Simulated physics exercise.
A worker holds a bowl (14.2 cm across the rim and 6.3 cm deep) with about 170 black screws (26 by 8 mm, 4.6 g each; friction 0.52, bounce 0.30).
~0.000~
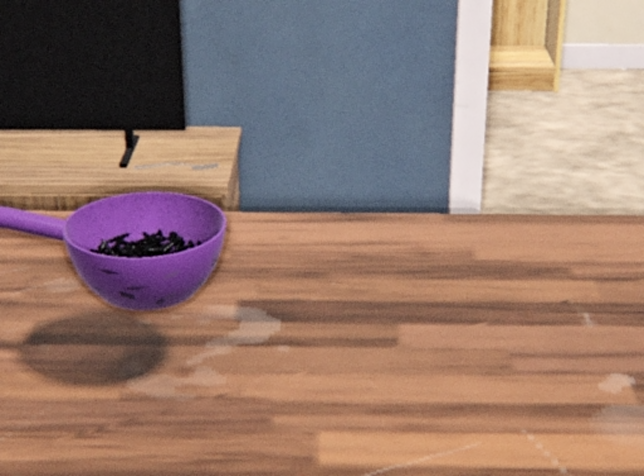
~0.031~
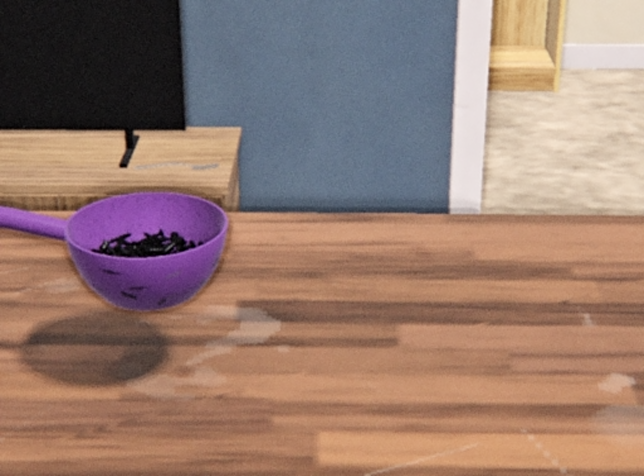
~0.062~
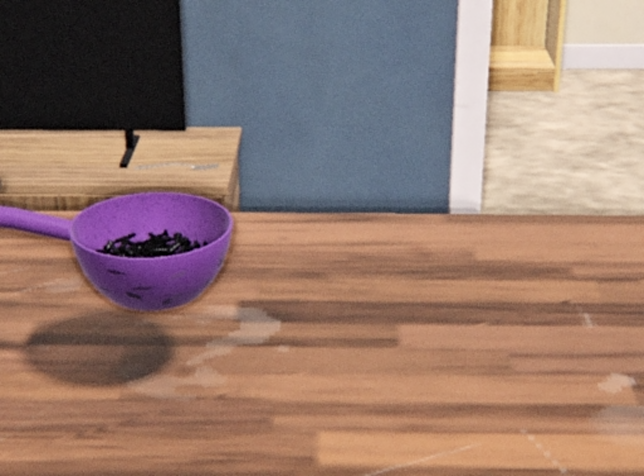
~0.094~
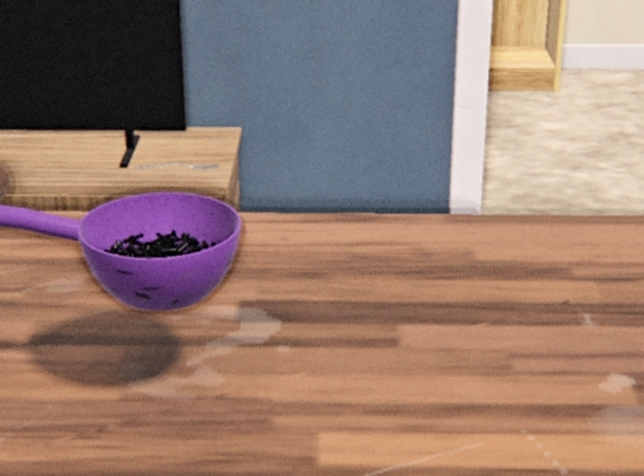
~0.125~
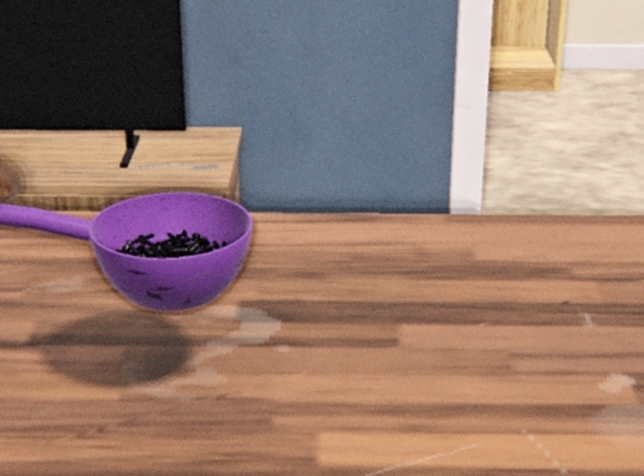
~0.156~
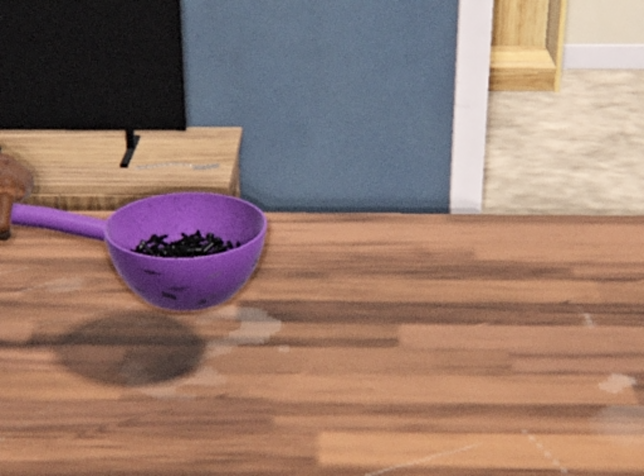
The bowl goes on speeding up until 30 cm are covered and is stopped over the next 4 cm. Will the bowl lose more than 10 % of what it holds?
Lost: Under.
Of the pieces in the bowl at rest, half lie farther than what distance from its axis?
Some 3.5 cm.
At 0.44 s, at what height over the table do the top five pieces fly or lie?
Roughly 14 cm.
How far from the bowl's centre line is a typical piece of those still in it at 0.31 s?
About 3.5 cm.
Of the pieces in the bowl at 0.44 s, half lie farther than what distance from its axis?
About 3.5 cm.
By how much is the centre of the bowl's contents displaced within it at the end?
Some 2.0 cm.
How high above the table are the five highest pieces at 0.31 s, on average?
Roughly 14 cm.
Then, at 0.31 s, tilt 0 degrees; bowl 100 %; middle of all pieces near (303, 269).
Then, at 0.44 s, tilt 0 degrees; bowl 100 %; middle of all pieces near (461, 271).
After 0.55 s, tilt 0 degrees; bowl 100 %; middle of all pieces near (551, 265).
After 0.66 s, tilt 0 degrees; bowl 100 %; middle of all pieces near (548, 268).
At rest (1.1 s), bowl 100 %.
